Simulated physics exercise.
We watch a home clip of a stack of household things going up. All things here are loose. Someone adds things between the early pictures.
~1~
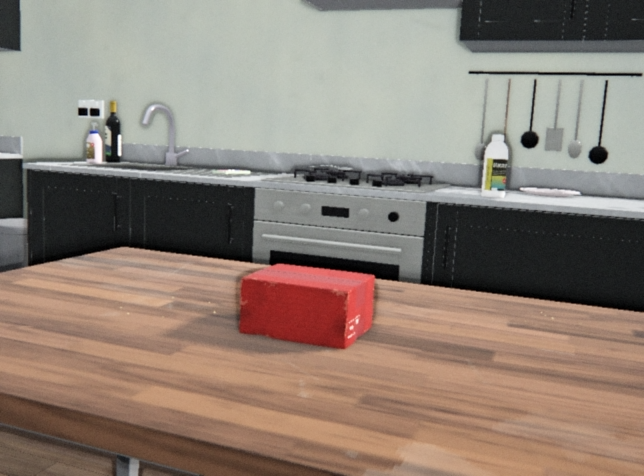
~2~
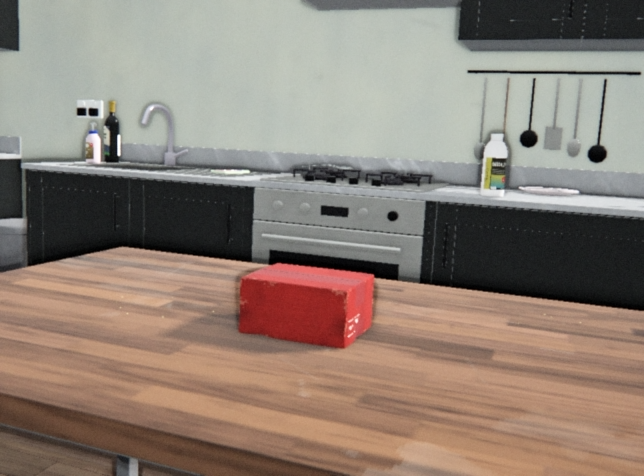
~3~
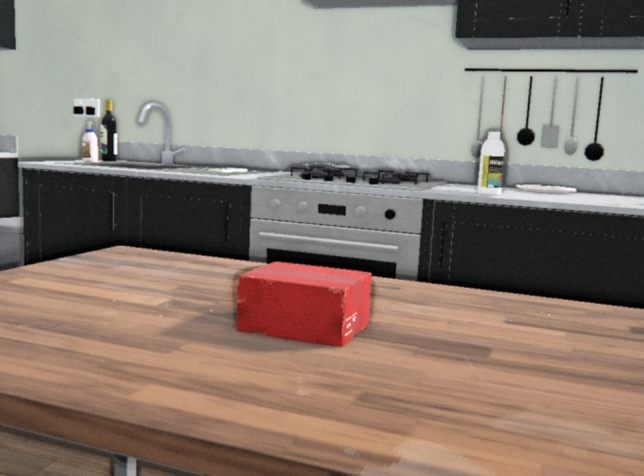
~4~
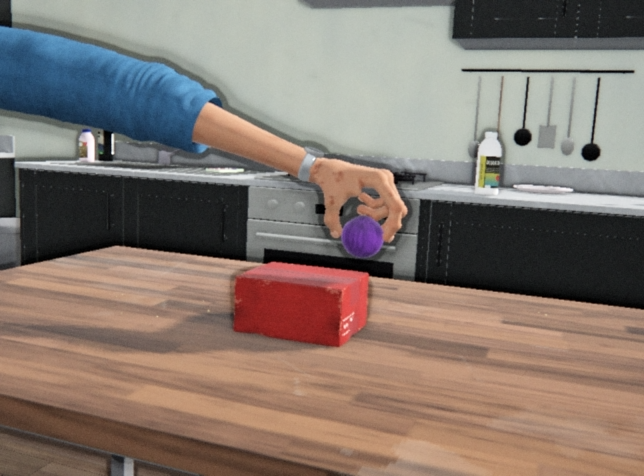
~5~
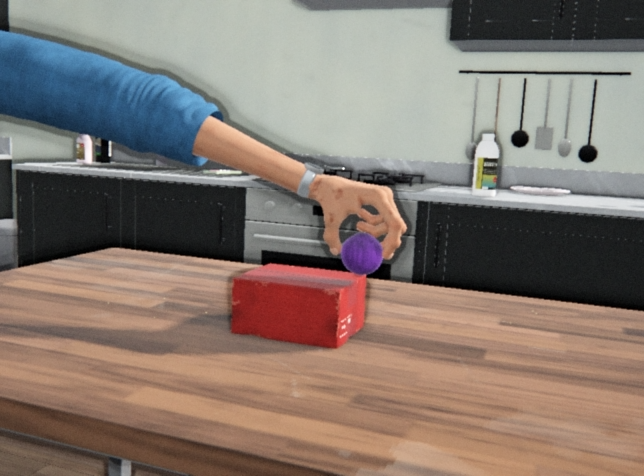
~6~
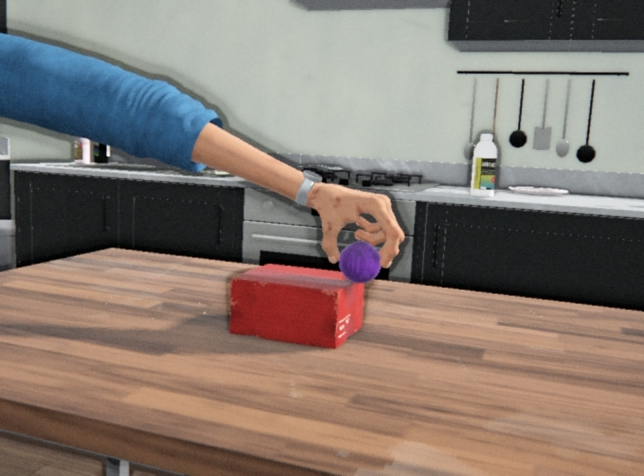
In a kitchen, a hand lowers a purple onion onto a red box's right end.
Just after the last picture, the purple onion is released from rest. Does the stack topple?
Yes, it topples.
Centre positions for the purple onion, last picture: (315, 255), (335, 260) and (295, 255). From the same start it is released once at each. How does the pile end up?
The pile does not fall at first, does not fall second and does not fall third.
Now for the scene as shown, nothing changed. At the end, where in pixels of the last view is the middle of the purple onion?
Somewhere around (393, 324) in the last picture.
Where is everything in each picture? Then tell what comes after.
In the first picture, the last thing is not in view yet; red box (309, 303).
In the second picture, the last thing is not in view yet; red box (308, 303).
In the third picture, the last thing is not in view yet; red box (306, 301).
The fourth picture shows still above its spot; purple onion (362, 236); red box (303, 301).
The fifth picture shows still above its spot; purple onion (362, 253); red box (301, 303).
The sixth picture shows set down, still held; purple onion (360, 262); red box (299, 303).
Then, 0.30 s on from there, purple onion now fallen.
Then, 0.40 s on from there, things are still on the move.
In the end, fallen, purple onion; red box unmoved. At the end, from the last picture's camera, purple onion near (393, 325). The pile comes apart.
